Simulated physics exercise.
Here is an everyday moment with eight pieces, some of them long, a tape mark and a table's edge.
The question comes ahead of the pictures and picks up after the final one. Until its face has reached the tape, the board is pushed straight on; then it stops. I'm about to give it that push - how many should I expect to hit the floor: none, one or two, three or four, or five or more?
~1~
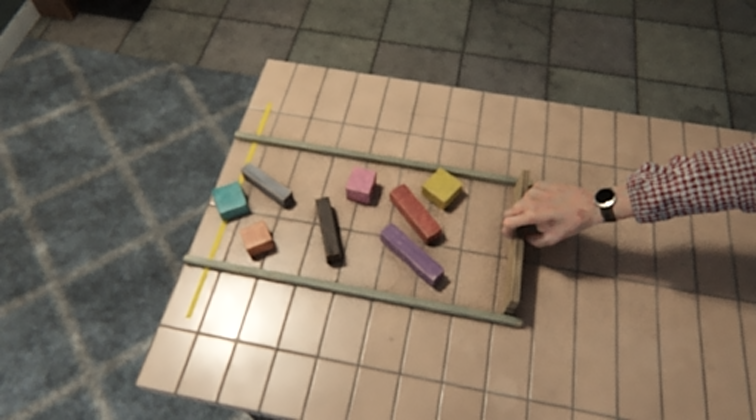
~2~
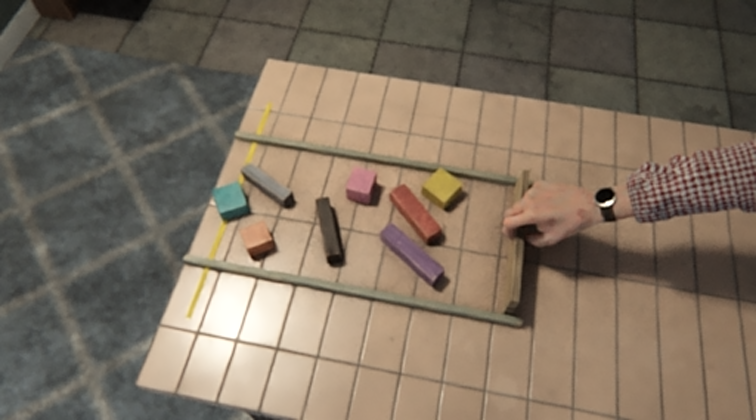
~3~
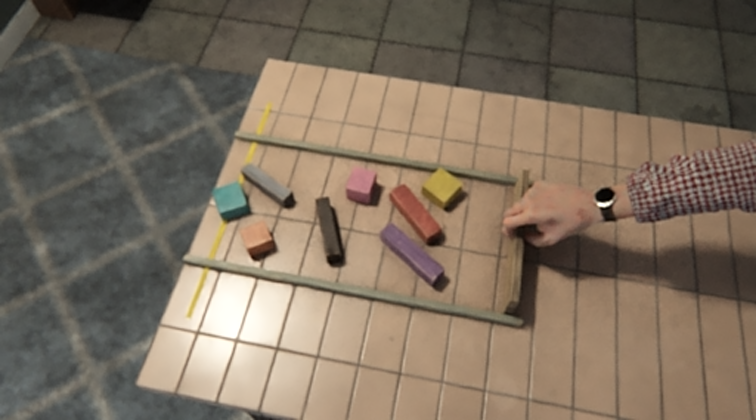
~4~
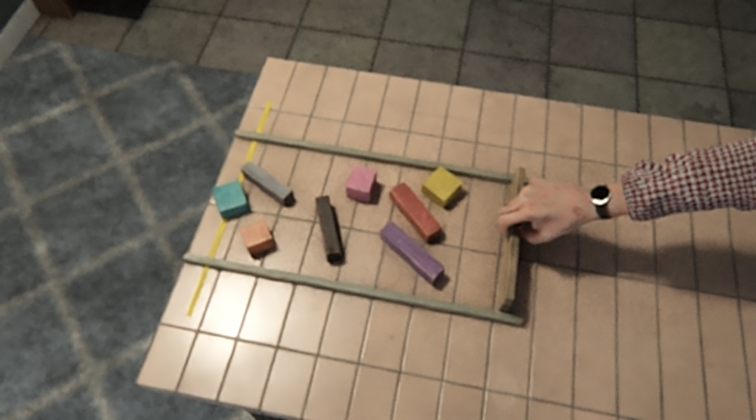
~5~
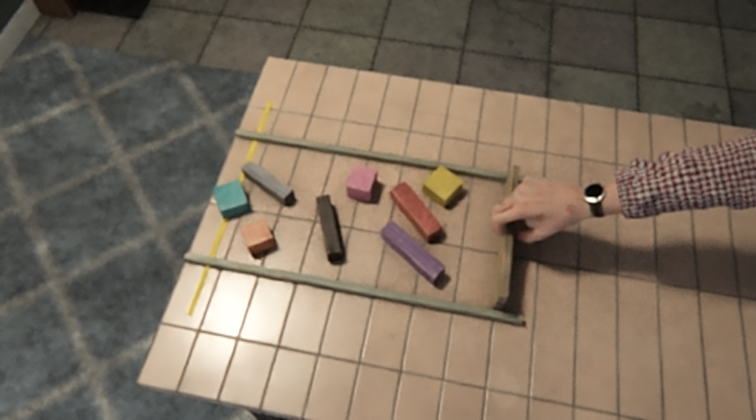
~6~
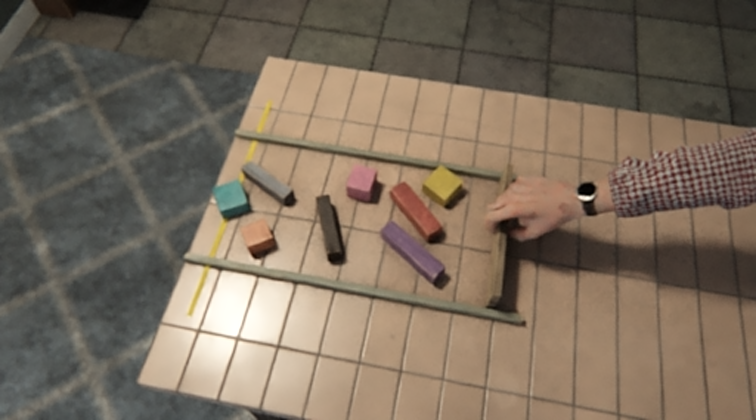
Expect five or more.
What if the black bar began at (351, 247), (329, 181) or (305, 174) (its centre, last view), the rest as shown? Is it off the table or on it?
At each spot in turn it topples down, topples down and topples down.
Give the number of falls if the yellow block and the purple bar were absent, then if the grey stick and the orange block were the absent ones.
You'd get 4 in the first case and 5 in the second one.
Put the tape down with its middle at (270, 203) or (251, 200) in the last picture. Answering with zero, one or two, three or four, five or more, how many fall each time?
Taking the two tapes in that order, the answers are one or two and three to four.
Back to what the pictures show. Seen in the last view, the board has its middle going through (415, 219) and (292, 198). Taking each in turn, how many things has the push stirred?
Tally at point one: 4; at point two: 8.
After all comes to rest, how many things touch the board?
It adds up to 1.
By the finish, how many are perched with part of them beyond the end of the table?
Answer: 1.
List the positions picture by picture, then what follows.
In the first frame, turquoise block (231, 201); grey stick (267, 185); orange block (257, 239); board (517, 240); tape (234, 199).
In the second frame, grey stick (267, 185); black bar (328, 230).
In the third frame, orange block (257, 239); yellow block (442, 189).
In the fourth frame, turquoise block (231, 199); red bar (415, 212).
In the fifth frame, grey stick (268, 183); board (507, 235).
In the sixth frame, turquoise block (231, 199); grey stick (268, 183); orange block (258, 237); board (500, 234); tape (234, 197).
Soon after, none off yet; turquoise block at rest near (231, 199); grey stick at rest near (268, 183); orange block at rest near (258, 237).
Then, none off yet; turquoise block moved about its own width near (209, 195); grey stick moved about its own width near (220, 165); orange block moved well along near (209, 239).
At rest, the number that fall off is five or more; fallen, purple bar, red bar, pink block, black bar, orange block, grey stick and turquoise block.
